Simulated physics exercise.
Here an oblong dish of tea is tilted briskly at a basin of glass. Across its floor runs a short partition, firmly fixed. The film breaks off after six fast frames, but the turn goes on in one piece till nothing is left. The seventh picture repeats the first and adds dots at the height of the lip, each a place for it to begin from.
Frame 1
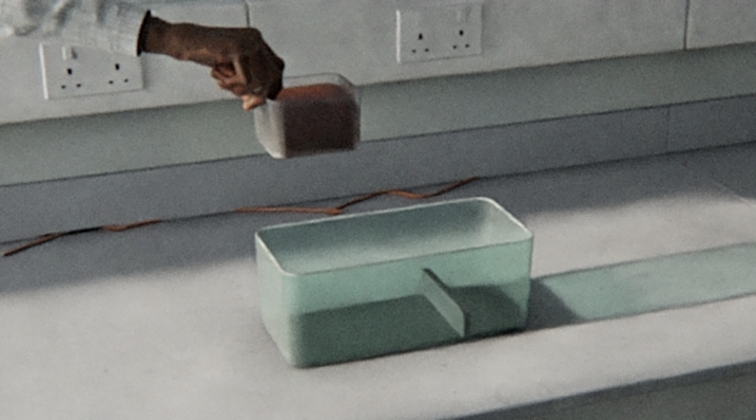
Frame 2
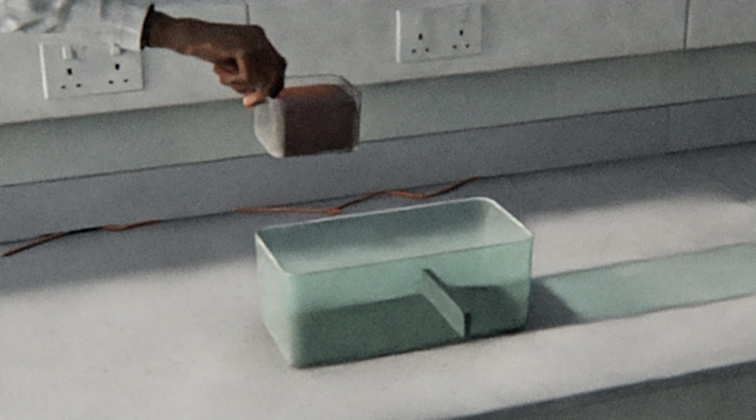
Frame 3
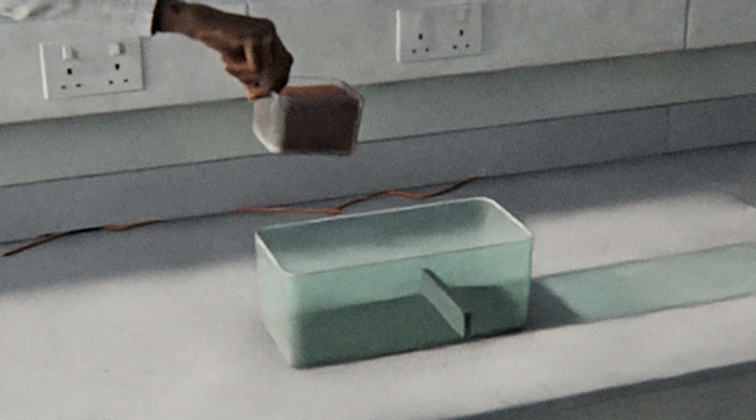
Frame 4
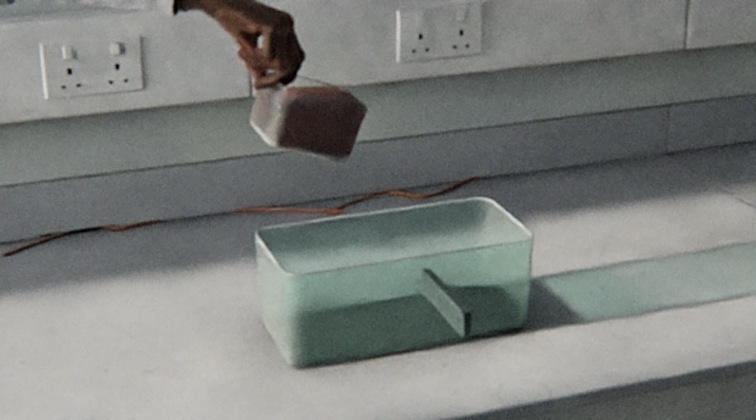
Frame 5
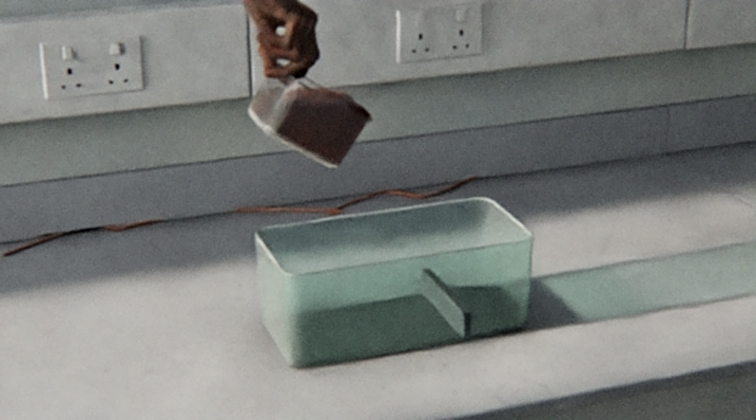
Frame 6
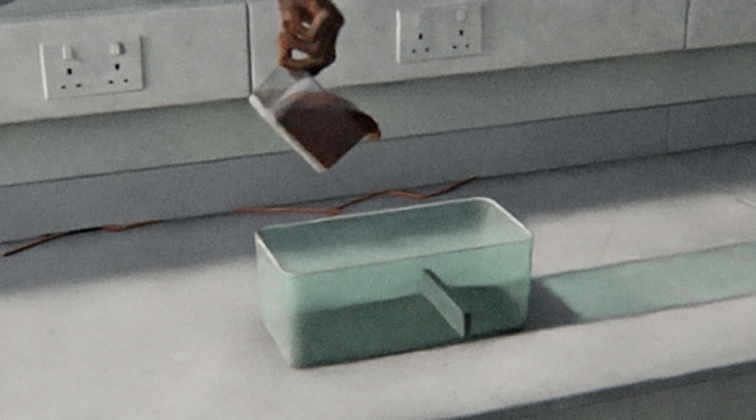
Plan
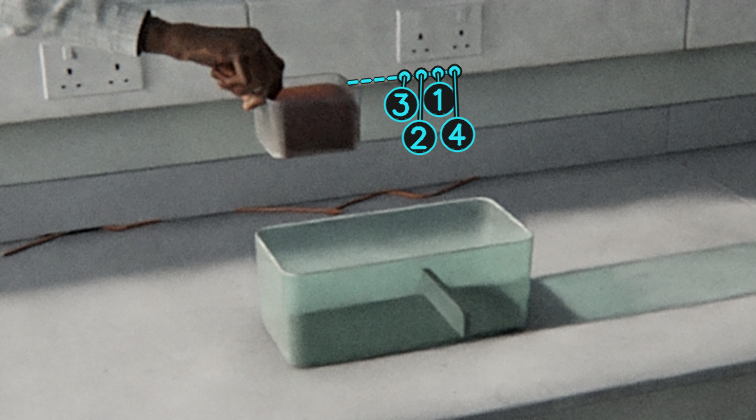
In the video, a hand holds a small clear container of brown liquid above a rectangular glass basin with a short partition, then tilts it steadily to the right until the liquid begins to pass over its lip.
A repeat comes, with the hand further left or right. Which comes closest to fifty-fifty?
Use spot 3.
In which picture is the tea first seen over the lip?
In picture 5.
On the marked copy, 1 at (438, 73); 2 at (421, 75); 3 at (404, 76); 4 at (454, 71).
Choosing 1, about 22 % ends left of the wall and 73 % right of it; 4 % is lost outside.
Choosing 2, about 32 % ends left of the wall and 60 % right of it; 8 % is lost outside.
Choosing 3, about 46 % ends left of the wall and 51 % right of it; 3 % is lost outside.
Choosing 4, about 30 % ends left of the wall and 61 % right of it; 9 % is lost outside.
